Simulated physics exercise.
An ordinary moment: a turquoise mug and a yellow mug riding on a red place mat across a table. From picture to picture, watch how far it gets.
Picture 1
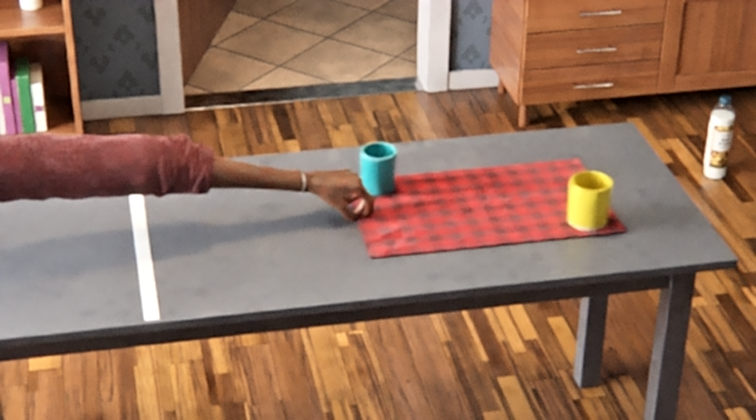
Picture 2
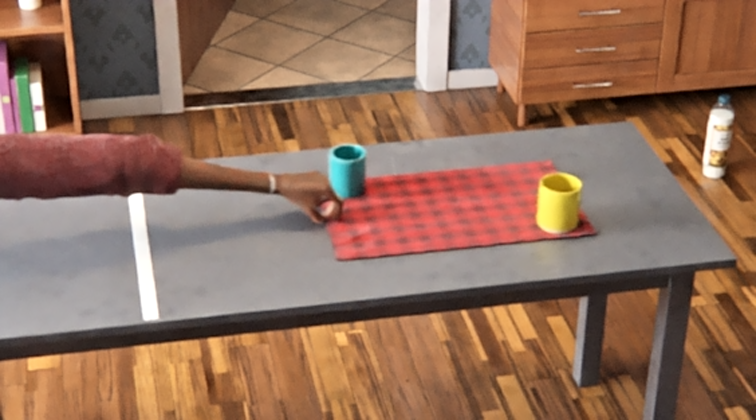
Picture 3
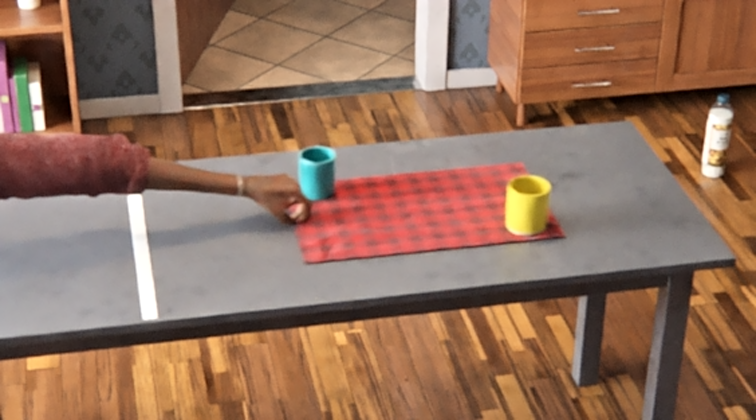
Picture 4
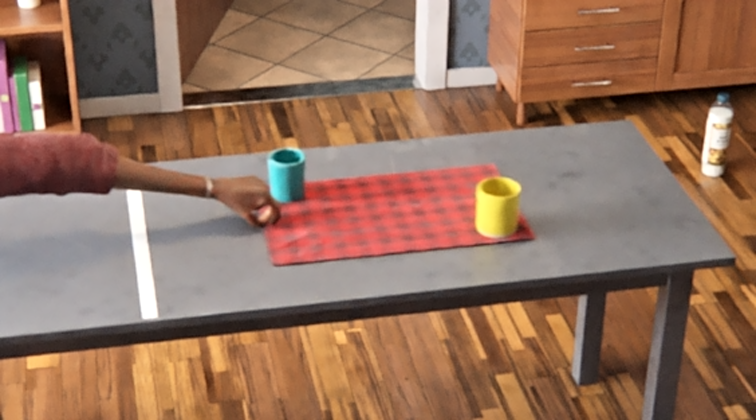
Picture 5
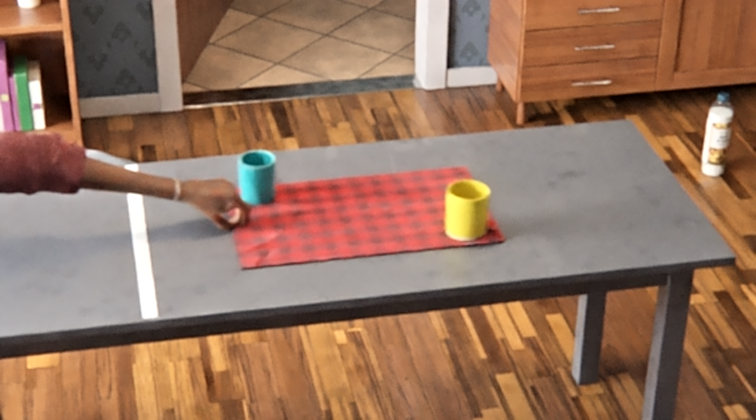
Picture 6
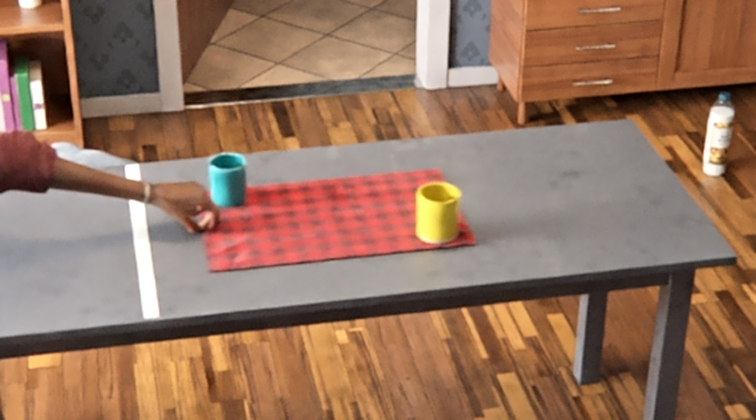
Red checkered place mat carrying a turquoise mug and a yellow mug sliding left across a gray table, pulled by a hand.
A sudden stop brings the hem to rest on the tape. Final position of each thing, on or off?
Turquoise mug off; yellow mug on.
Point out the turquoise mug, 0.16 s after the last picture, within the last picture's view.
By then it is at (134, 190).
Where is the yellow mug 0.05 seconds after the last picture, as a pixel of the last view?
By then you'd find it at (407, 217) in the last view.
Then, 0.05 s on from there, hem short of the tape; turquoise mug on the cloth near (198, 183); yellow mug on the cloth near (407, 217).
Then, 0.16 s on from there, hem at the tape; turquoise mug ahead of the hem near (133, 189); yellow mug on the cloth near (342, 223).
In the end, hem at the tape; turquoise mug ahead of the hem near (26, 201); yellow mug on the cloth near (218, 236). The turquoise mug shoots off the front and the yellow mug remains aboard.
